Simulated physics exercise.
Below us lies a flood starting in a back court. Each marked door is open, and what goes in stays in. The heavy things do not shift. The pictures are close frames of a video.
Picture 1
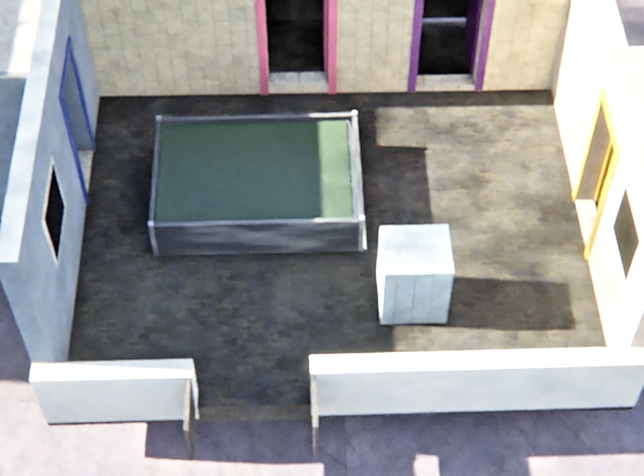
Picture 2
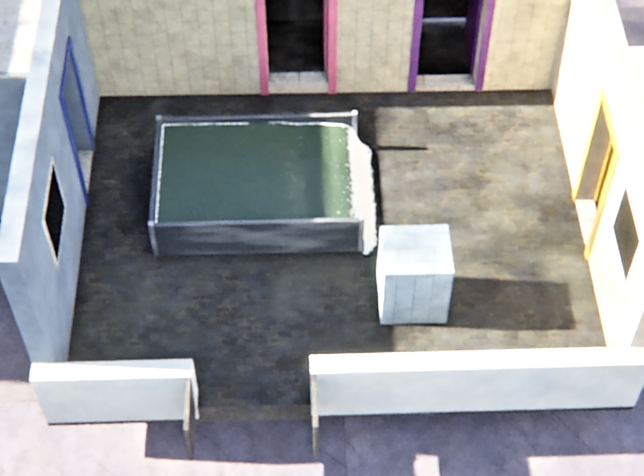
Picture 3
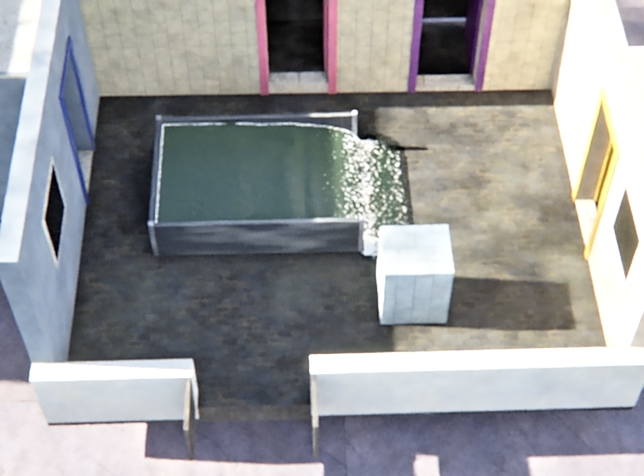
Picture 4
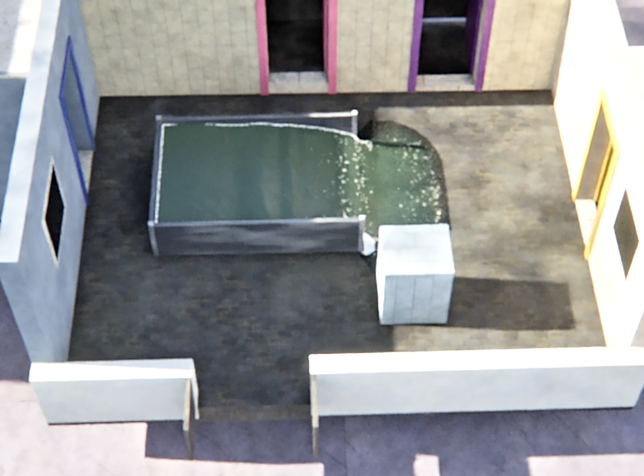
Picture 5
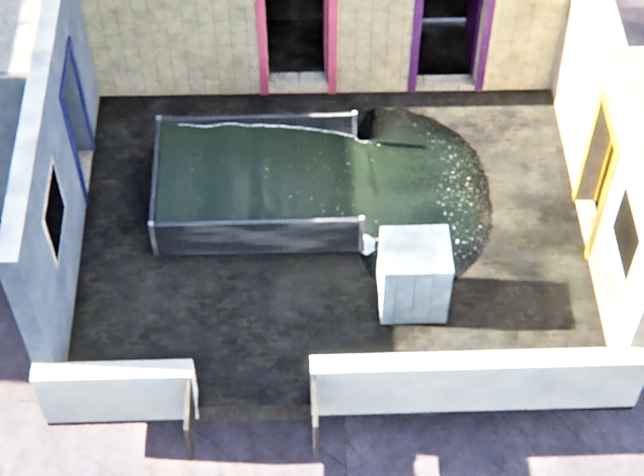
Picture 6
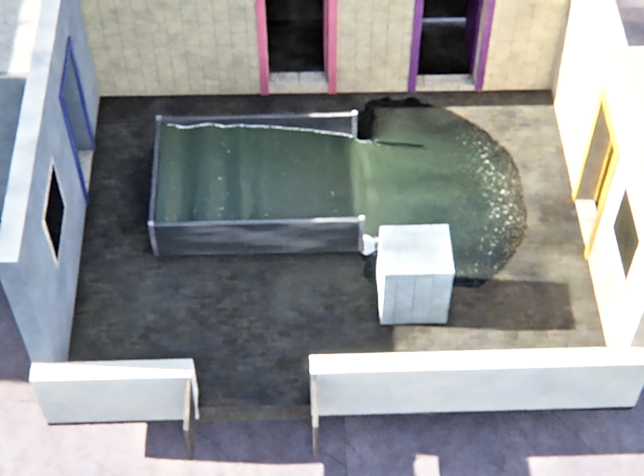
We see a walled courtyard with a raised tank of still green water beside a pale block; then water pours out of the tank's right end, spreading rightward across the paving in a widening rounded sheet and passing behind the block.
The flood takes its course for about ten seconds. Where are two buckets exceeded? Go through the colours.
One by one: The blue door stays under that; the pink door stays under that; the purple door takes more than that; the yellow door takes more than that.
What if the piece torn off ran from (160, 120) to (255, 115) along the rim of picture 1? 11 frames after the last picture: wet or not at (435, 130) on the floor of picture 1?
Answer: Covered.
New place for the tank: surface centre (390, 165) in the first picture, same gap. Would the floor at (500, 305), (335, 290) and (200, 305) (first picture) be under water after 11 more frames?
In that order: No water, dry, not flooded.
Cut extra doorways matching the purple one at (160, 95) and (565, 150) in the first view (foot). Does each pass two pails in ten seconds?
In that order: Lets less in, goes over.
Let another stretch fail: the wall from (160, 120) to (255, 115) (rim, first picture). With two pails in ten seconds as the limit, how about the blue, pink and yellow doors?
One by one: Blue door takes more, pink door is under, yellow door goes over.
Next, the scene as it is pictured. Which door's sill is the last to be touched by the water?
The blue door.
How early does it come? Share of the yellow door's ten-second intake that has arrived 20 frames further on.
Some 50 per cent.
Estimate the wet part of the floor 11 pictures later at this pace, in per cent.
Roughly 40 per cent.
A moment on, water covers 35 % of the floor; the blue door not reached, the pink door not reached, the purple door wet at the sill, nothing in, the yellow door over two buckets in.
Next, water covers 40 % of the floor; the blue door not reached, the pink door not reached, the purple door wet at the sill, nothing in, the yellow door far over two buckets in.
Then, water covers 45 % of the floor; the blue door not reached, the pink door not reached, the purple door under two buckets in, the yellow door far over two buckets in.
Later, water covers 80 % of the floor; the blue door not reached, the pink door wet at the sill, nothing in, the purple door over two buckets in, the yellow door far over two buckets in.
In the end, water covers 100 % of the floor; the blue door under two buckets in, the pink door wet at the sill, nothing in, the purple door over two buckets in, the yellow door far over two buckets in.
